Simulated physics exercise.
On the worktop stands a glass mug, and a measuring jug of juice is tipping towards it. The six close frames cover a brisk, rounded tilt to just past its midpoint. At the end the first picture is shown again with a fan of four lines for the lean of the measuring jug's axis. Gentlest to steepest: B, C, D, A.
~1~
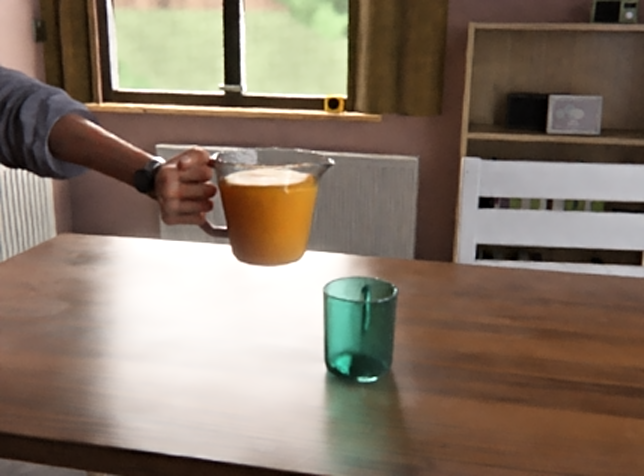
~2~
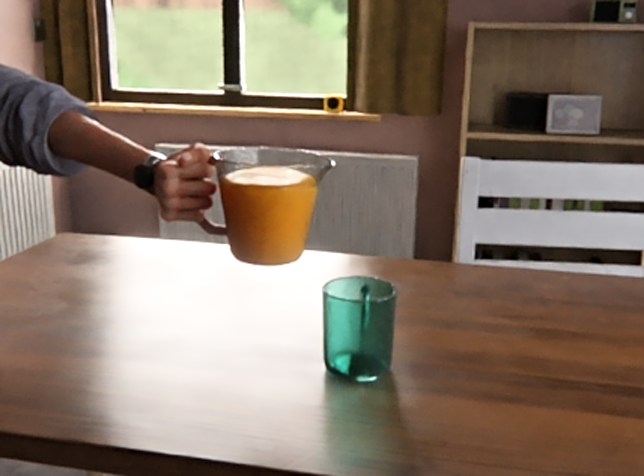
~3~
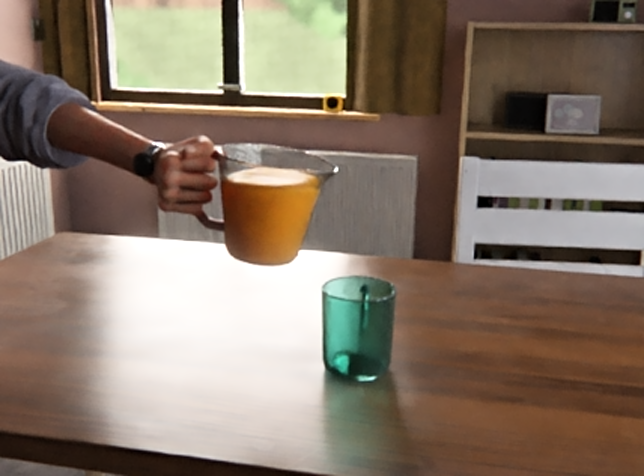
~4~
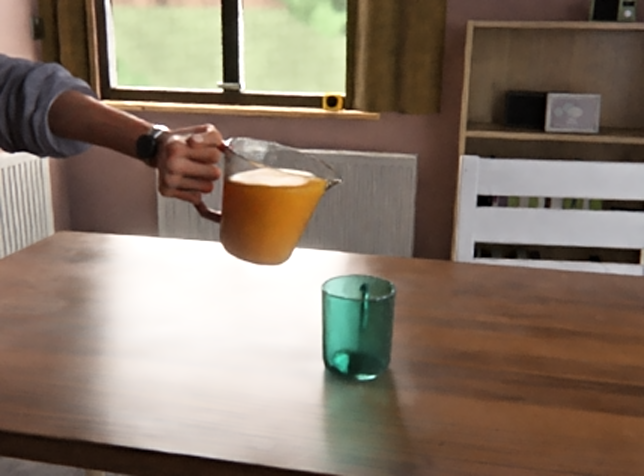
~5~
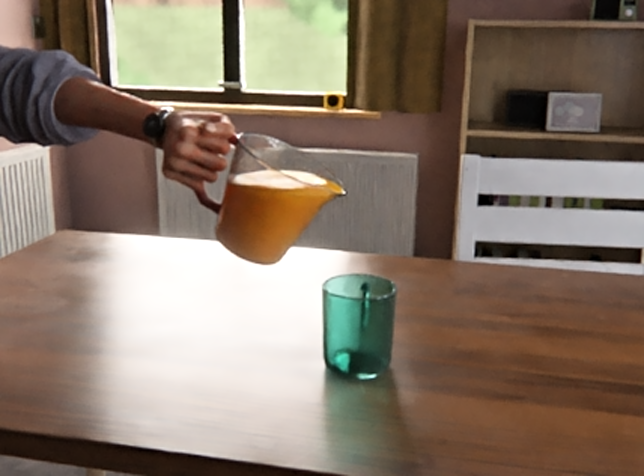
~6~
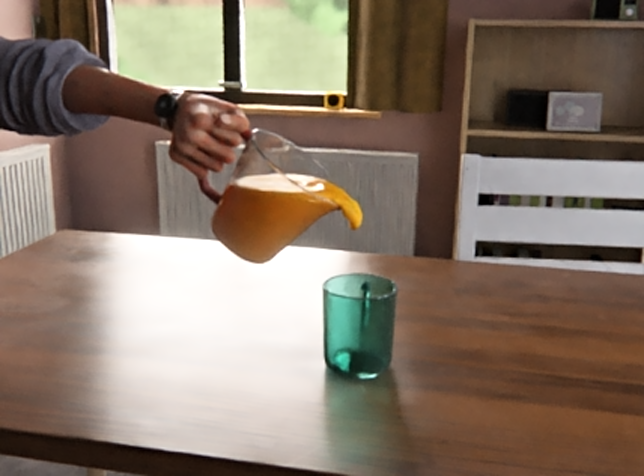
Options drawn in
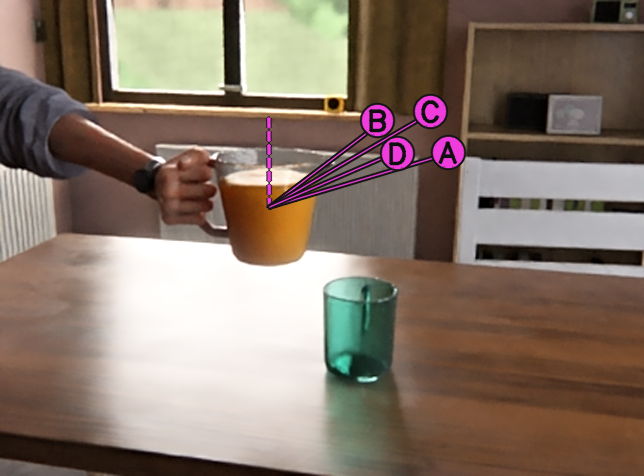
A hand tilting a clear jug of orange juice above an empty green glass on a wooden table, juice starting over the lip.
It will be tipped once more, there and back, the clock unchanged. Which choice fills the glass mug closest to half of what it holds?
Use tilt B.
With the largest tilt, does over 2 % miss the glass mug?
Yes, it does.
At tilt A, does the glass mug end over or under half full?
Over.
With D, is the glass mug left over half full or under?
Over half.
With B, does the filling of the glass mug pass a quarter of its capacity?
Yes, clearly.
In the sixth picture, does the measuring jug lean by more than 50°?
No, it does not.
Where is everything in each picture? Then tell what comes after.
Upright, lip at (332, 163); rim of the glass mug round (360, 288); nothing has left yet.
Upright, lip at (333, 165); nothing has left yet.
Tipped about 7°, lip at (336, 171); nothing has left yet.
Tipped about 16°, lip at (341, 180); nothing has left yet.
Tipped about 26°, lip at (345, 193); nothing has left yet.
Tipped about 36°, lip at (347, 208); juice is over the lip, down to (354, 226).
On the marked copy, A at (432, 158); B at (365, 133); C at (416, 121); D at (380, 158).
If A is chosen, the glass mug ends with about 81 % of what it can hold; 18 % of the juice is spilt.
If B is chosen, the glass mug ends with about 52 % of what it can hold; 3 % of the juice is spilt.
If C is chosen, the glass mug ends with about 72 % of what it can hold.
If D is chosen, the glass mug ends with about 79 % of what it can hold; 8 % of the juice is spilt.
